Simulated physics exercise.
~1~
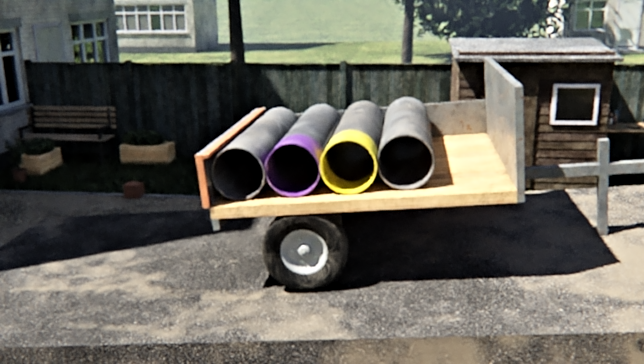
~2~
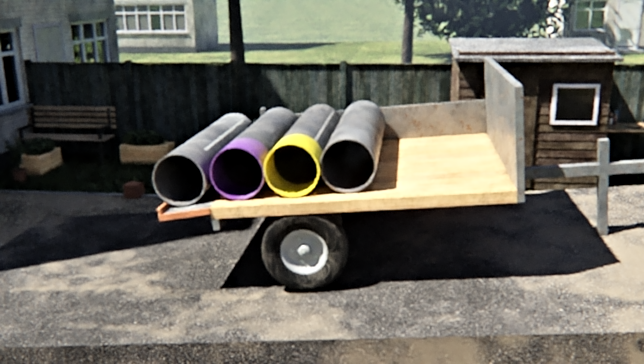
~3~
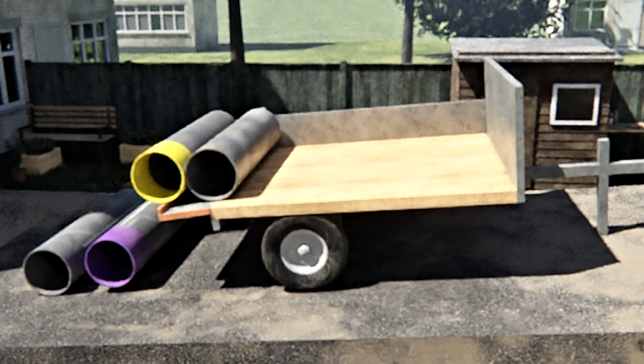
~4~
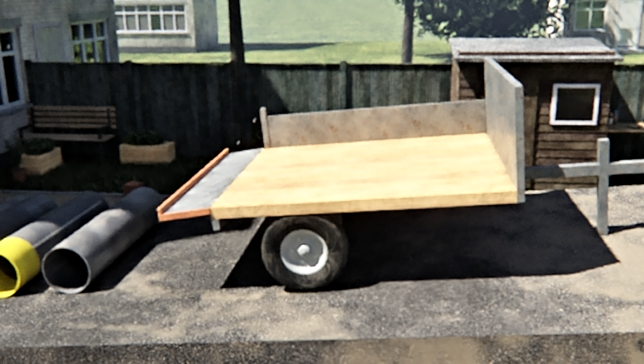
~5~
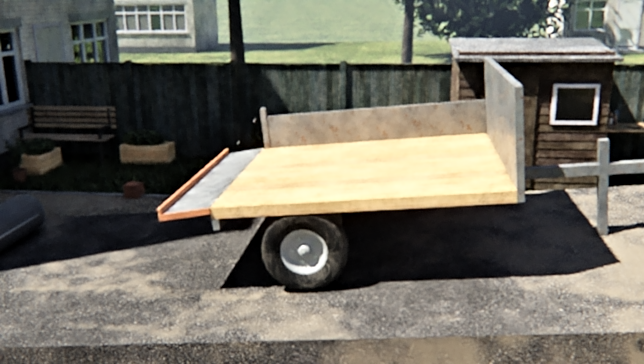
The video shows four dark pipes, one rimmed purple and one yellow, on a flatbed trailer as its gate swings down at the left end. The pipes roll left over the gate, drop to the ground and keep rolling away, leaving the trailer bed empty.
